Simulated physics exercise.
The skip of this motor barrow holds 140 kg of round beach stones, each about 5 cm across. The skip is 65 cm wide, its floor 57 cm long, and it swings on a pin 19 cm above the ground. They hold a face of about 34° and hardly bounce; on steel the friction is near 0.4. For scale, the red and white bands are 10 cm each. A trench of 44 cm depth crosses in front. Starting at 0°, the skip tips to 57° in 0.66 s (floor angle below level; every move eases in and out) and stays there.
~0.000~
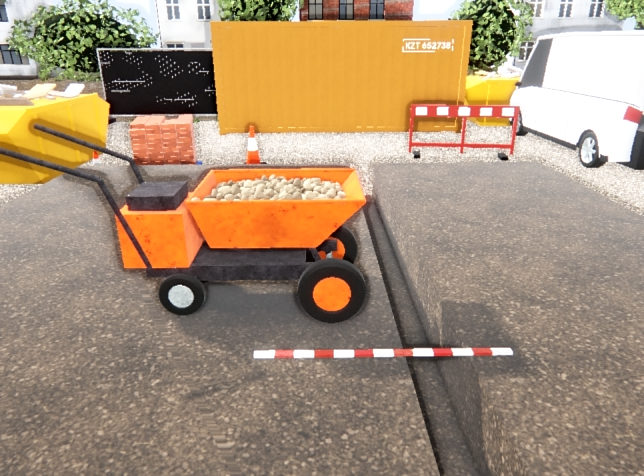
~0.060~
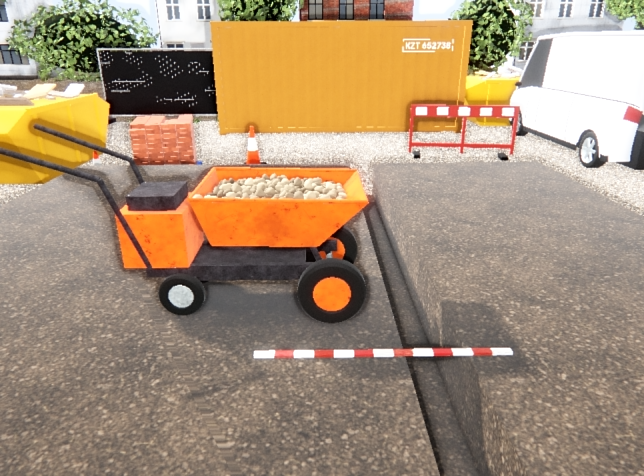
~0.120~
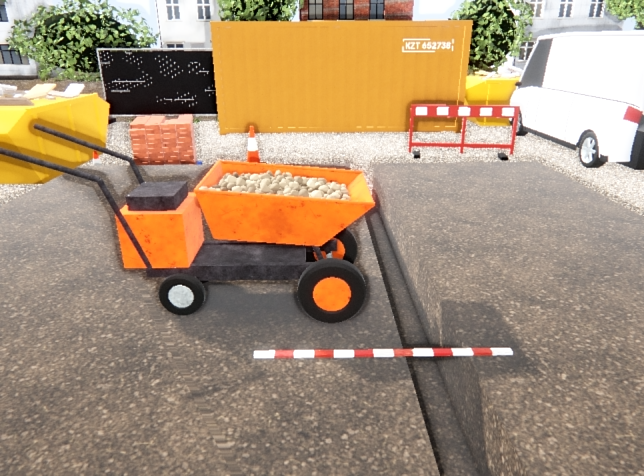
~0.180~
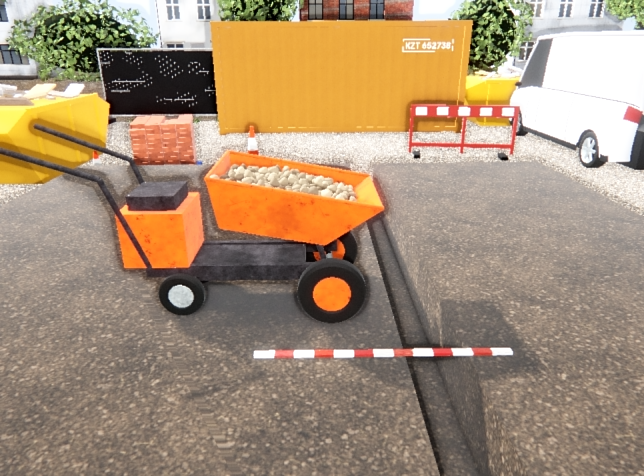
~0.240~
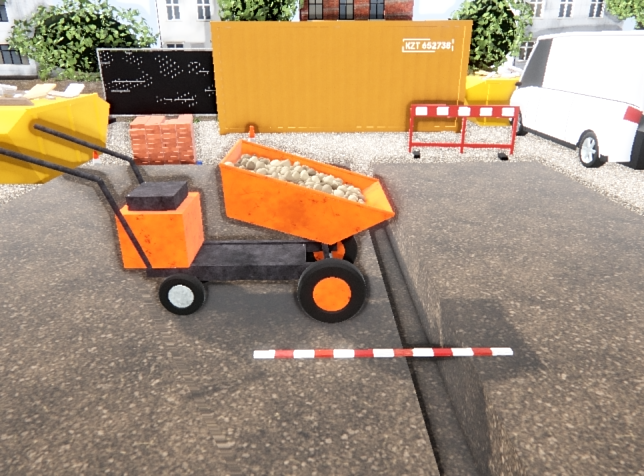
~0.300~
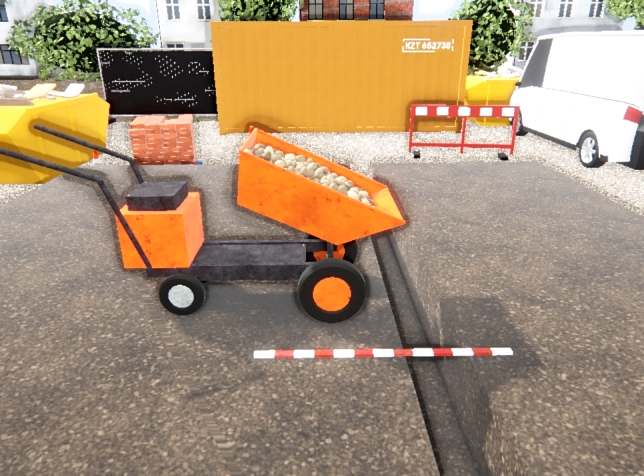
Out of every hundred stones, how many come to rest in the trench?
About 32 per cent.
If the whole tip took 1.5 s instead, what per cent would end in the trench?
In that case some 45 per cent.
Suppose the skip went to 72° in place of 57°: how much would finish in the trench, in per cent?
Then about 15 per cent.
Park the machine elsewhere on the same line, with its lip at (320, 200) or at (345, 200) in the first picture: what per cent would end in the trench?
About 70 and 50 per cent.
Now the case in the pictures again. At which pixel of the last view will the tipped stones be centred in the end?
Around (469, 291).
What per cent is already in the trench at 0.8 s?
Some 5 per cent.
After 0.5 s the floor is at 49°; 100 % in the skip; the foremost stones are at (406, 229).
After 0.8 s the floor is at 57°; 85 % in the skip, 7 % in the trench, 8 % past the trench; the foremost stones are at (471, 285).
After 1.1 s the floor is at 57°; 35 % in the skip, 6 % in the trench, 59 % past the trench; the foremost stones are at (577, 300).
After 3.1 s the floor is at 57°; 0 % in the skip, 32 % in the trench, 68 % past the trench; the foremost stones are past the picture's edge.
